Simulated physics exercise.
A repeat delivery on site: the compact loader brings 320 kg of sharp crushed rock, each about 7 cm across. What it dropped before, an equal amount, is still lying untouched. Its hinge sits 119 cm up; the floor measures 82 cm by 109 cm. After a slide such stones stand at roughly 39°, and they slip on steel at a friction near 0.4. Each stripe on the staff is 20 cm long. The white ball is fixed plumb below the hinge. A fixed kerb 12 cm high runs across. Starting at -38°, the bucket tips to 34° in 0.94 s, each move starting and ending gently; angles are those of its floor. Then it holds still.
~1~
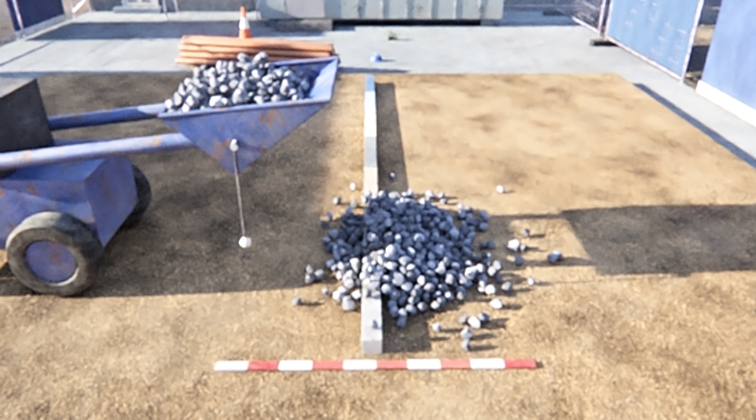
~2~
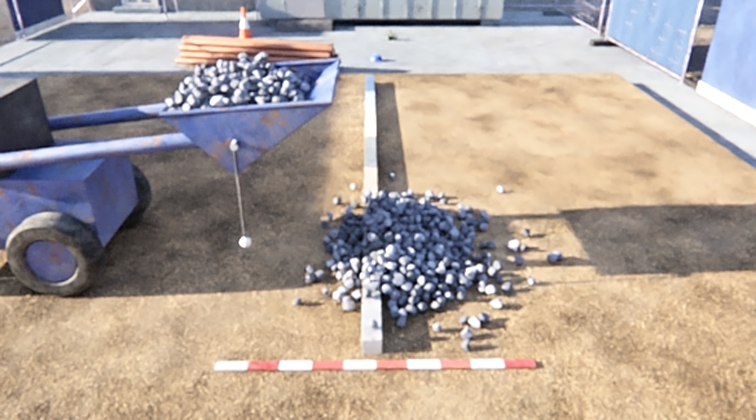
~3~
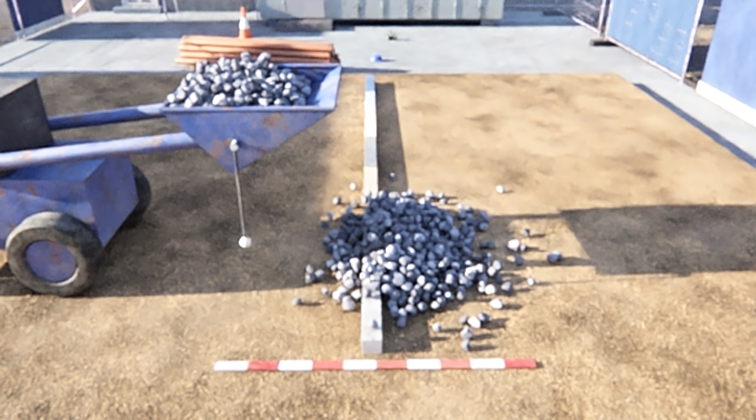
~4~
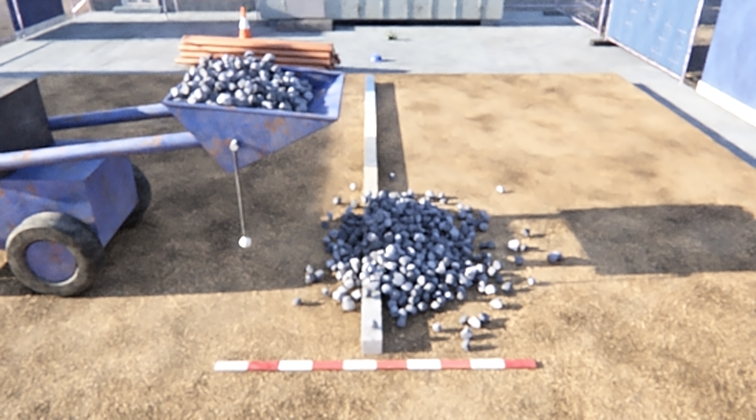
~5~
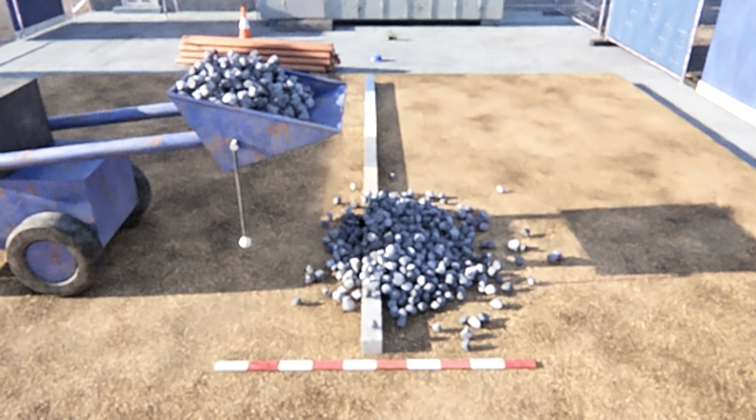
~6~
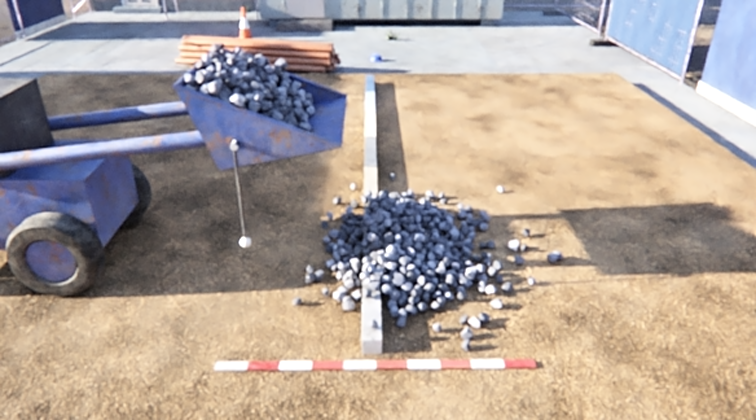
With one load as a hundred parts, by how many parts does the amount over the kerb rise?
About 28 per cent.
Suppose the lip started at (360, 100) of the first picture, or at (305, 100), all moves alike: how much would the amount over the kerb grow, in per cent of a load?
Near 70 per cent from the first place, 5 from the second.
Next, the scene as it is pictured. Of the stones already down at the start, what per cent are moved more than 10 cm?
About 5 per cent.
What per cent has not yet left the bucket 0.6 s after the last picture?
About 85 per cent.
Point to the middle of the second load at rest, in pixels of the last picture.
Near (357, 237).
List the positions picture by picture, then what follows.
In the first frame, the bucket is at -38°, its lip at (330, 100); the top of the load is at (252, 62). The earlier load is highest near (383, 223), 27 cm above ground level, 21 % on this side of the kerb, 79 % over the kerb.
In the second frame, the bucket is at -37°, its lip at (332, 102); the top of the load is at (248, 63).
In the third frame, lip at (334, 109), floor tilted -33°, highest stones at (251, 63).
In the fourth frame, lip at (338, 119), floor tilted -27°, highest stones at (228, 63).
In the fifth frame, lip at (341, 132), floor tilted -19°, highest stones at (211, 62).
In the sixth frame, lip at (342, 146), floor tilted -11°, highest stones at (218, 57).
Then, 0.3 s after the last picture the floor is at 22°; in per cent of one load, 100 in the bucket, 21 on this side of the kerb, 79 over the kerb; the foremost stones are at (528, 244).
Then, 0.6 s after the last picture the floor is at 34°; in per cent of one load, 83 in the bucket, 38 on this side of the kerb, 79 over the kerb; the foremost stones are at (528, 244).
Then, 1.0 s after the last picture the floor is at 34°; in per cent of one load, 35 in the bucket, 77 on this side of the kerb, 89 over the kerb; the foremost stones are at (528, 244).
Then, 3.6 s after the last picture the floor is at 34°; in per cent of one load, 0 in the bucket, 93 on this side of the kerb, 108 over the kerb; the foremost stones are at (528, 244). Net gain over the kerb, 28.
